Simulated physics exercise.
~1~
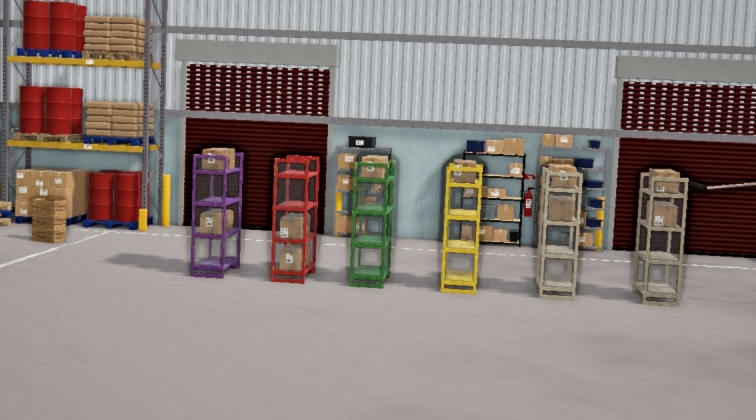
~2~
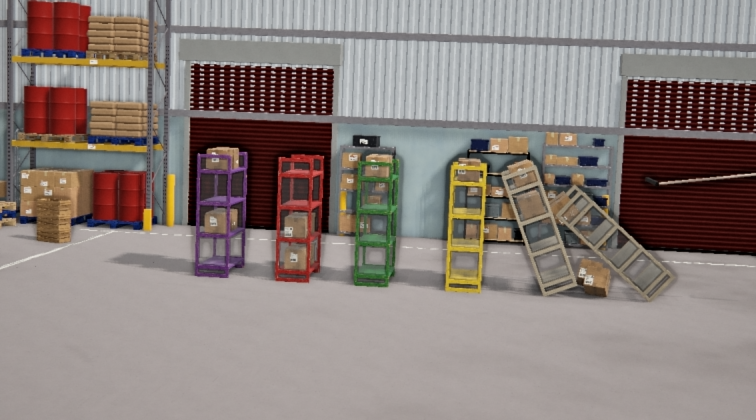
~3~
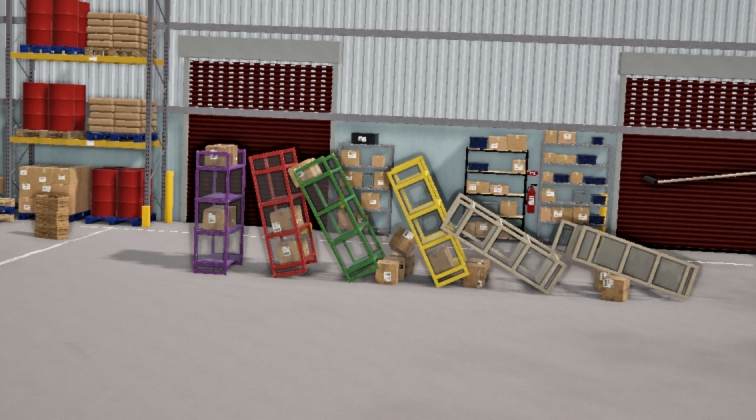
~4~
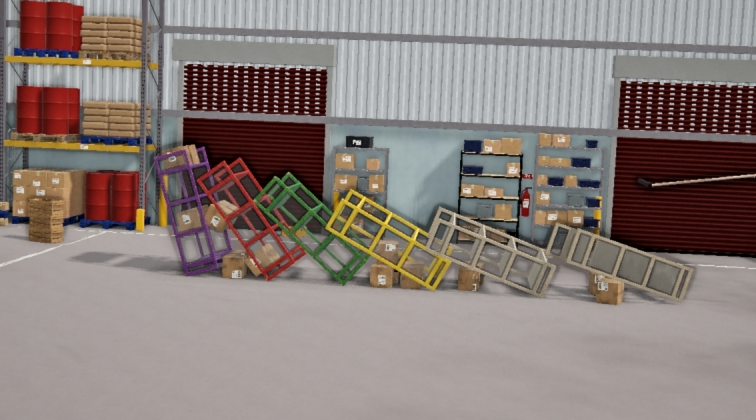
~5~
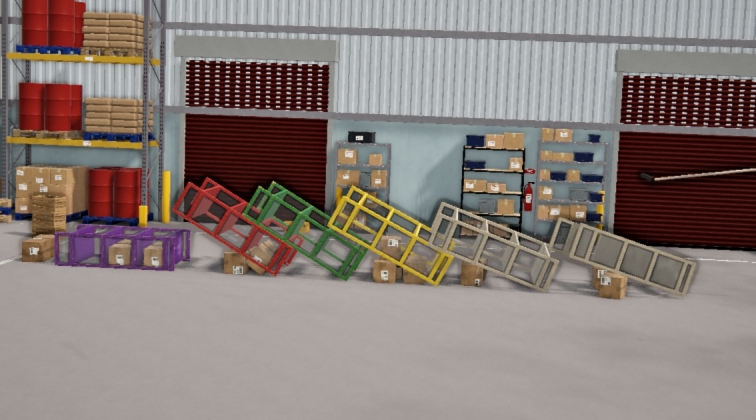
A beige shelving unit at the far right of a row topples left in a warehouse, seen from the front by a slightly swaying camera. To its left stand another beige unit, then yellow, green, red and purple ones, before dark red shutters and a grey wall. It knocks its beige neighbour over, and cartons spill onto the floor. The yellow unit tips next, then the green and the red, each leaning onto the next. Finally the purple unit at the left end falls flat, while the others rest slanted in an overlapping line, with none left standing.
